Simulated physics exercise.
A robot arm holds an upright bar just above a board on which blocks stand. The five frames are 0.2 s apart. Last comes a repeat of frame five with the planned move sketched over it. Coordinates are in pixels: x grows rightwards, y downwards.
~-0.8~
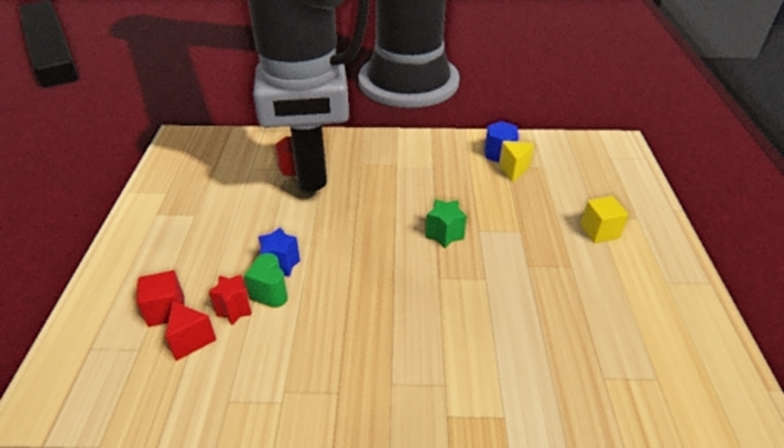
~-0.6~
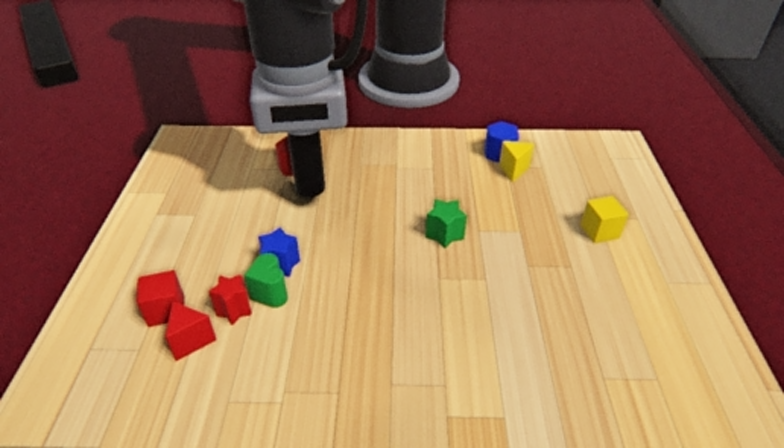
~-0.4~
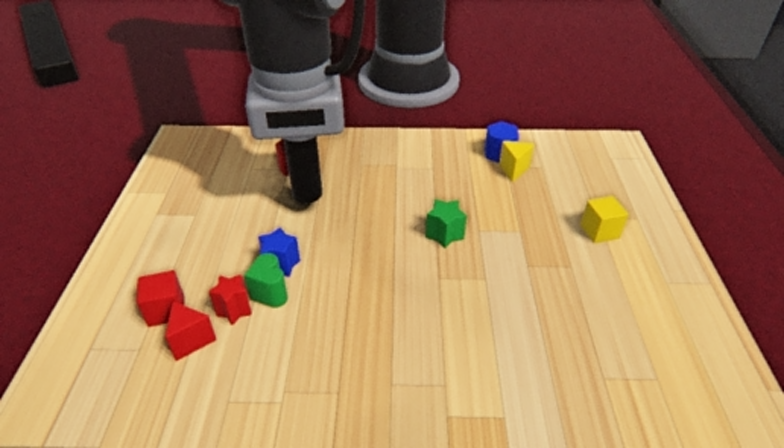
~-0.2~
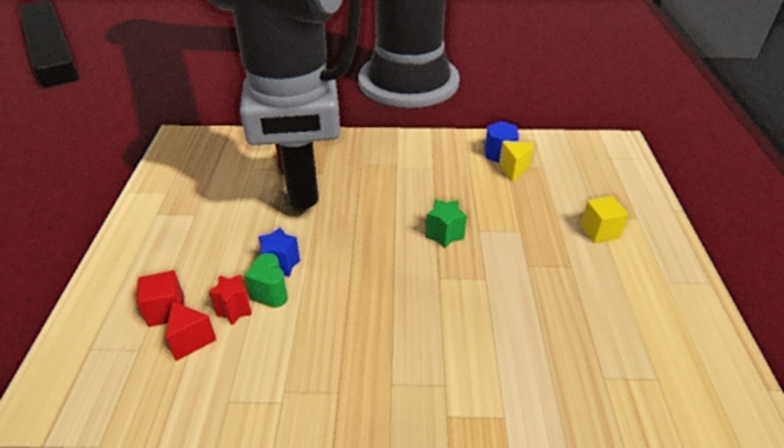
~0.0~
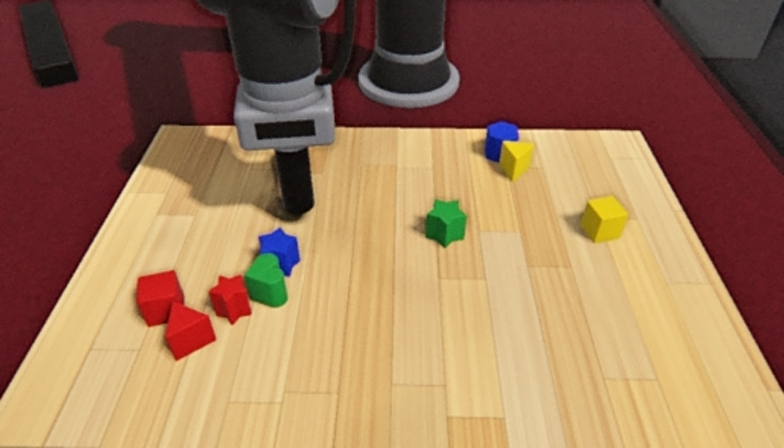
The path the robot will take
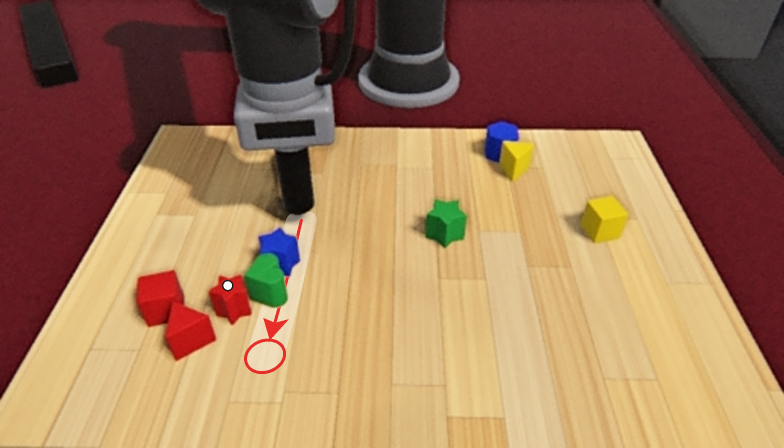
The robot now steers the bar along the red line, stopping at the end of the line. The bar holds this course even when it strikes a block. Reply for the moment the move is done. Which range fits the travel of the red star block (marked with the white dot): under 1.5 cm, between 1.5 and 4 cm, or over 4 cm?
Its displacement is between 1.5 and 4 cm.
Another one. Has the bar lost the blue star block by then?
Yes
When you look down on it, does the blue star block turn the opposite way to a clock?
The answer is no.
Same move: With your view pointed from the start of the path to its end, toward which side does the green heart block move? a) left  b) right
(b)
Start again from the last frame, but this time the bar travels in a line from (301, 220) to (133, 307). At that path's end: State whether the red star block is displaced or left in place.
It gets no push and keeps its place.
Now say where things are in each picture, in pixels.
In the first frame, lower end of the bar at (313, 183), tops of blocks, red triangular piece at (182, 317), red star block at (228, 286), green heart block at (265, 268), blue star block at (276, 240).
In the second frame, bar at (311, 189), blocks as before.
In the third frame, bar at (308, 194), blocks as before.
In the fourth frame, bar at (304, 200), blocks as before.
In the fifth frame, bar at (299, 205), red triangular piece at (182, 317), red star block at (228, 286), green heart block at (265, 268), blue star block at (276, 240).
The drawn path runs from (301, 220) directly to (265, 356); the dot is on the red star block.
The first path, step by step. One third of the way, bar at (289, 244); green heart block at (259, 277), turned 30° anticlockwise; blue star block at (261, 250).
Two thirds of the way, bar at (277, 289); red triangular piece at (177, 321), turned 15° clockwise; red star block at (199, 299); green heart block at (236, 298), turned 70° anticlockwise; blue star block at (244, 266), turned 65° clockwise.
At the end, bar at (261, 341); red triangular piece at (172, 323); red star block at (194, 299), turned 20° clockwise; green heart block at (224, 317), turned 15° clockwise; blue star block at (244, 266), turned 65° clockwise.
